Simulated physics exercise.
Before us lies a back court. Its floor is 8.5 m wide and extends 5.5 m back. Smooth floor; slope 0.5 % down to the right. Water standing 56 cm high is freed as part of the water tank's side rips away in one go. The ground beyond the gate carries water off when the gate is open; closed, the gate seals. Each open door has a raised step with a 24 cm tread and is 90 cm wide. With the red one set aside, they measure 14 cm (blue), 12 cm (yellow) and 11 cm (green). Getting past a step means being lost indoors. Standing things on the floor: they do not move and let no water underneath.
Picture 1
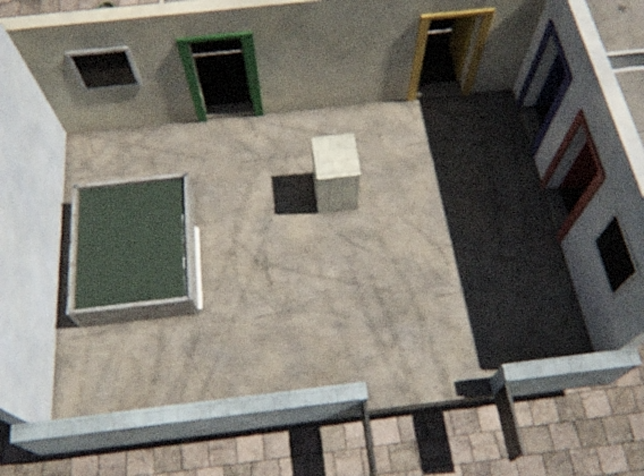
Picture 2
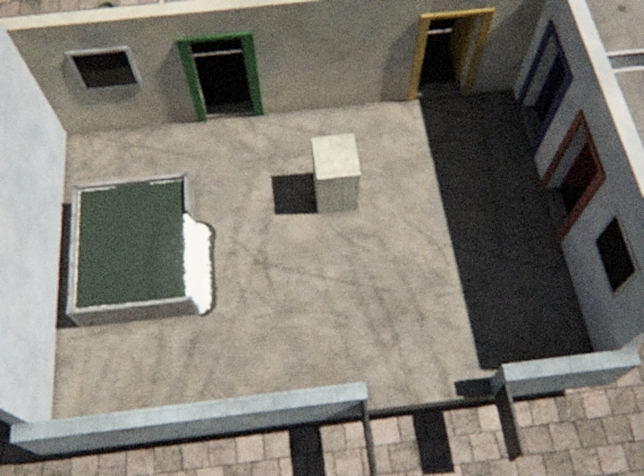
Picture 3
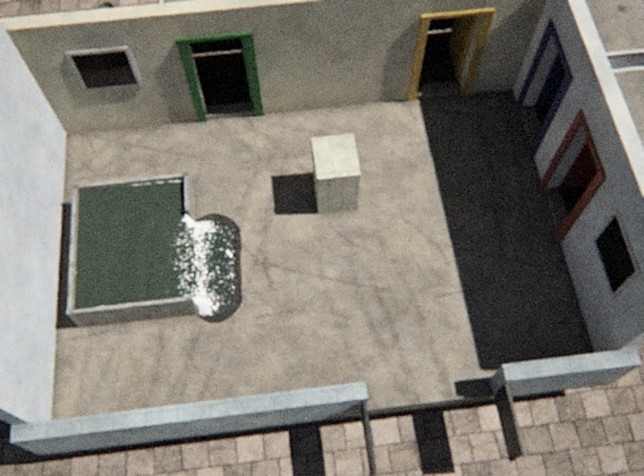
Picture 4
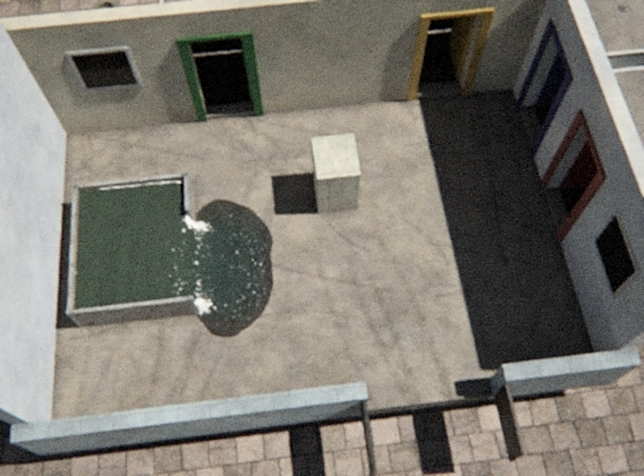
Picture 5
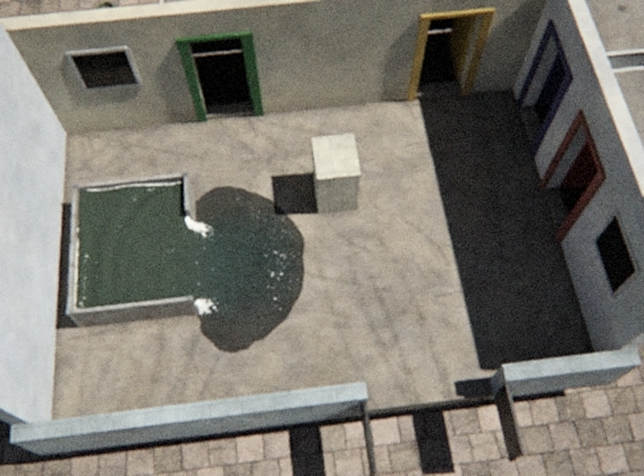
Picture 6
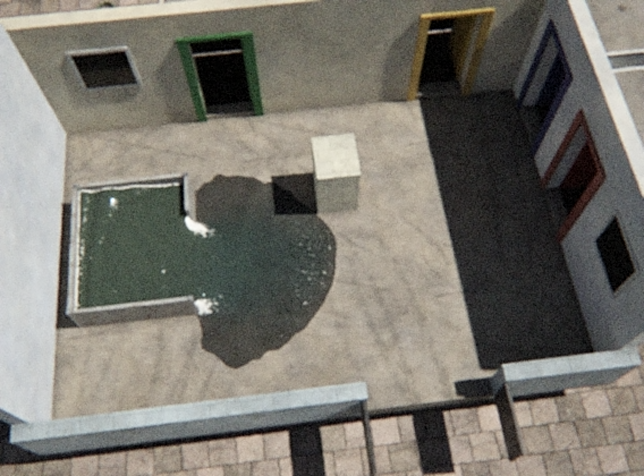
A water tank's right side breaks open and dark water spreads rightward across the courtyard floor.
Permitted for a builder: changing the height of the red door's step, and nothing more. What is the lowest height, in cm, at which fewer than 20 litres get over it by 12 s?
13 cm.
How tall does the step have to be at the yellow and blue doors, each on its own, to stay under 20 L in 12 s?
You'd want some 5.0 cm at yellow and some 7.5 cm at blue.
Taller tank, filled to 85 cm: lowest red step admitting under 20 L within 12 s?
22 cm.
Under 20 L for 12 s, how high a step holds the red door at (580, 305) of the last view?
Close to 14.0 cm at the least.
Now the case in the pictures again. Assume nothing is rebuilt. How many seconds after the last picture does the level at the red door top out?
2.6 s.
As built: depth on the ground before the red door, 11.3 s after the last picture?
The depth there is around 6.0 cm.
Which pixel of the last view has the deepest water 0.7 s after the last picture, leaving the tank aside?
Around (201, 294).
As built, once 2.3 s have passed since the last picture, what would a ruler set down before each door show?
Depths in cm: Red 17, green 3, yellow 0, blue 3.
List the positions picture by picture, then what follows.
The water tank at (132, 242) is whole and still, 56 cm deep; the red door at (569, 183) is dry, in the first picture.
The front is at (211, 266), 0.3 m from the gap at (192, 263); 0.3 m2 of floor is wet, 56 cm left at the back, in the second picture.
Water pours out at (192, 264) and has run 0.7 m, to (237, 283); about 10 cm deep outside, 56 cm at the back, in the third picture.
The gap is at (192, 264), the front 1.2 m out at (267, 247); the back of the water tank holds 56 cm, in the fourth picture.
Water pours out at (192, 265) and has run 1.8 m, to (299, 250); about 6 cm deep outside, 52 cm at the back, in the fifth picture.
The front is at (331, 253), 2.3 m from the gap at (192, 264); 5.1 m2 of floor is wet, 47 cm left at the back; the red door at (569, 183), 6.3 m from the gap, is still 3.9 m from the nearest water, in the sixth picture.
Then, 0.7 s after the last picture water covers 30 % of the floor, deepest (29 cm) near (201, 294); it has not reached the red door.
Then, 2.3 s after the last picture water covers 60 % of the floor, deepest (32 cm) near (597, 366); 17 cm at the red door, 24 litres in over its 7 cm step.
Then, 11.3 s after the last picture water covers 85 % of the floor, deepest (8 cm) near (520, 115); 6 cm at the red door, 108 litres in over its 7 cm step.
At the red door as built, the water peaked near 18 cm, 2.5 s after the last picture.
With a step of 11 cm, 38 litres would have come in within the 12 s; with 14.5 cm, 12 litres. So under 20 litres takes about 13 cm.
